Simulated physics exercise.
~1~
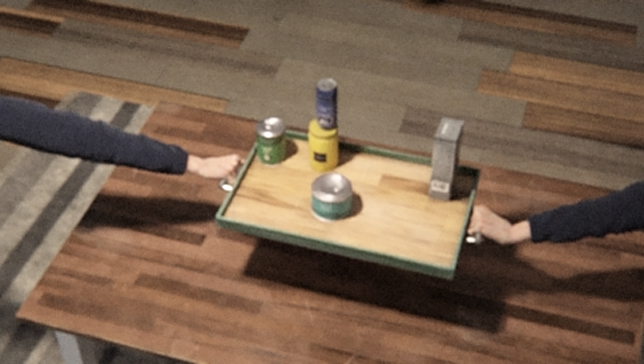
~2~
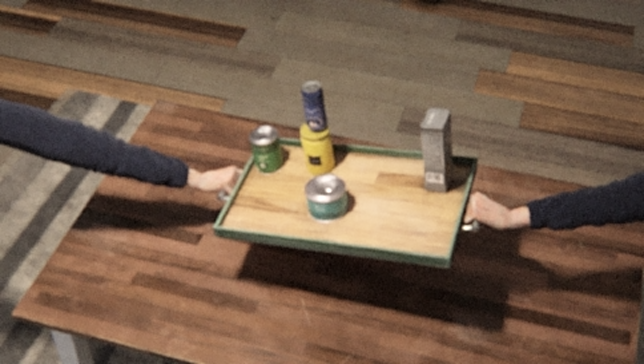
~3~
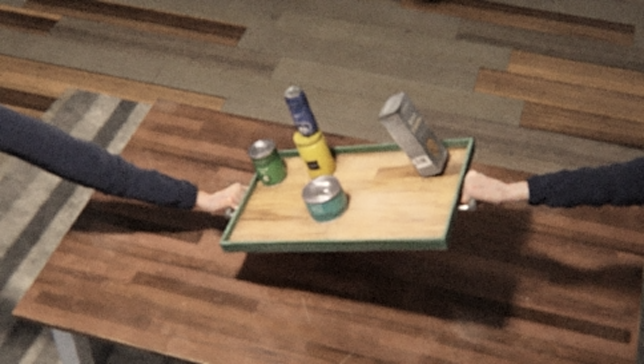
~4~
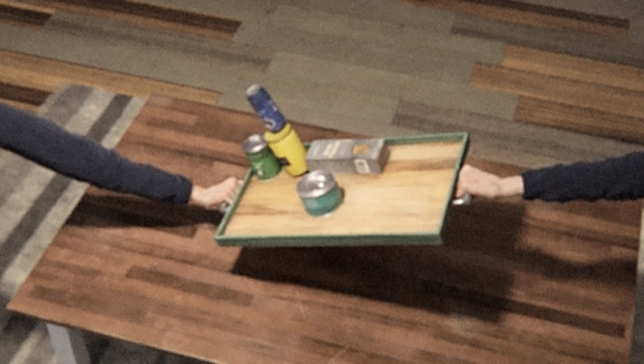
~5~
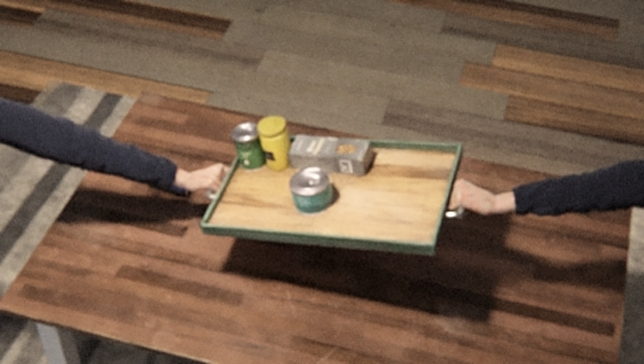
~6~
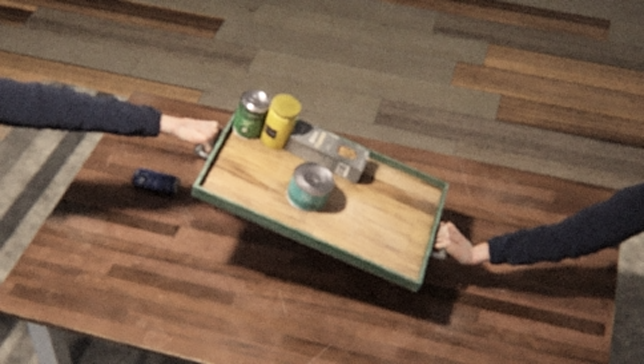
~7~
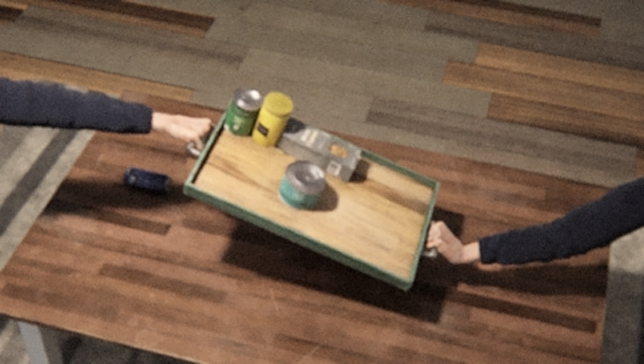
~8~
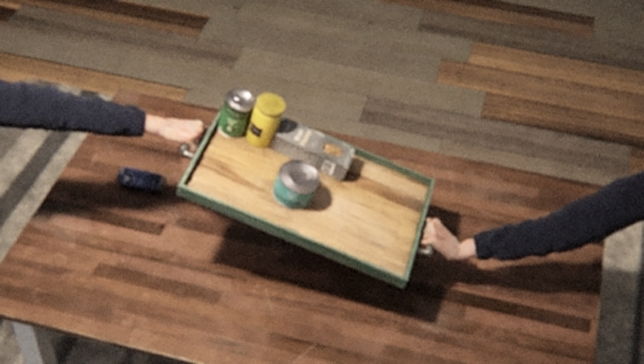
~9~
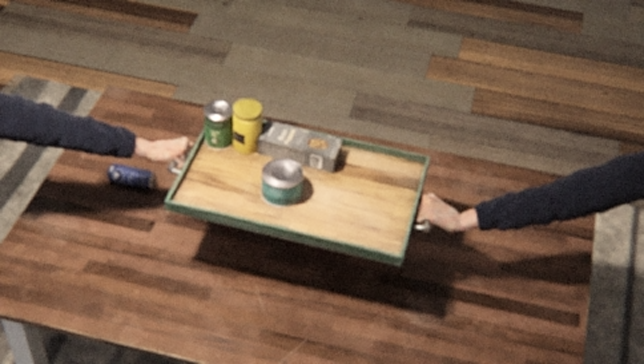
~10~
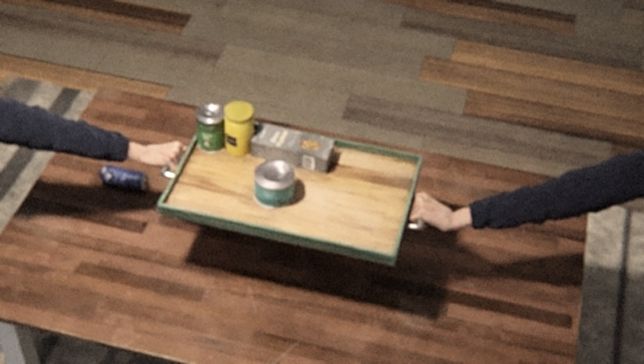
A green-rimmed wooden tray, held by two hands above a brown plank table, is seen from above at an angle. On it stand a green tin at the left, a yellow jar with a blue can on top, a turquoise tub near the middle and a grey carton at the right. The hands dip the left edge, and the carton topples leftward as the blue can leans, then falls onto the table. The tray swings down to the right, then levels. The jar and tin end upright, the tub stays put, and the carton lies on the tray.
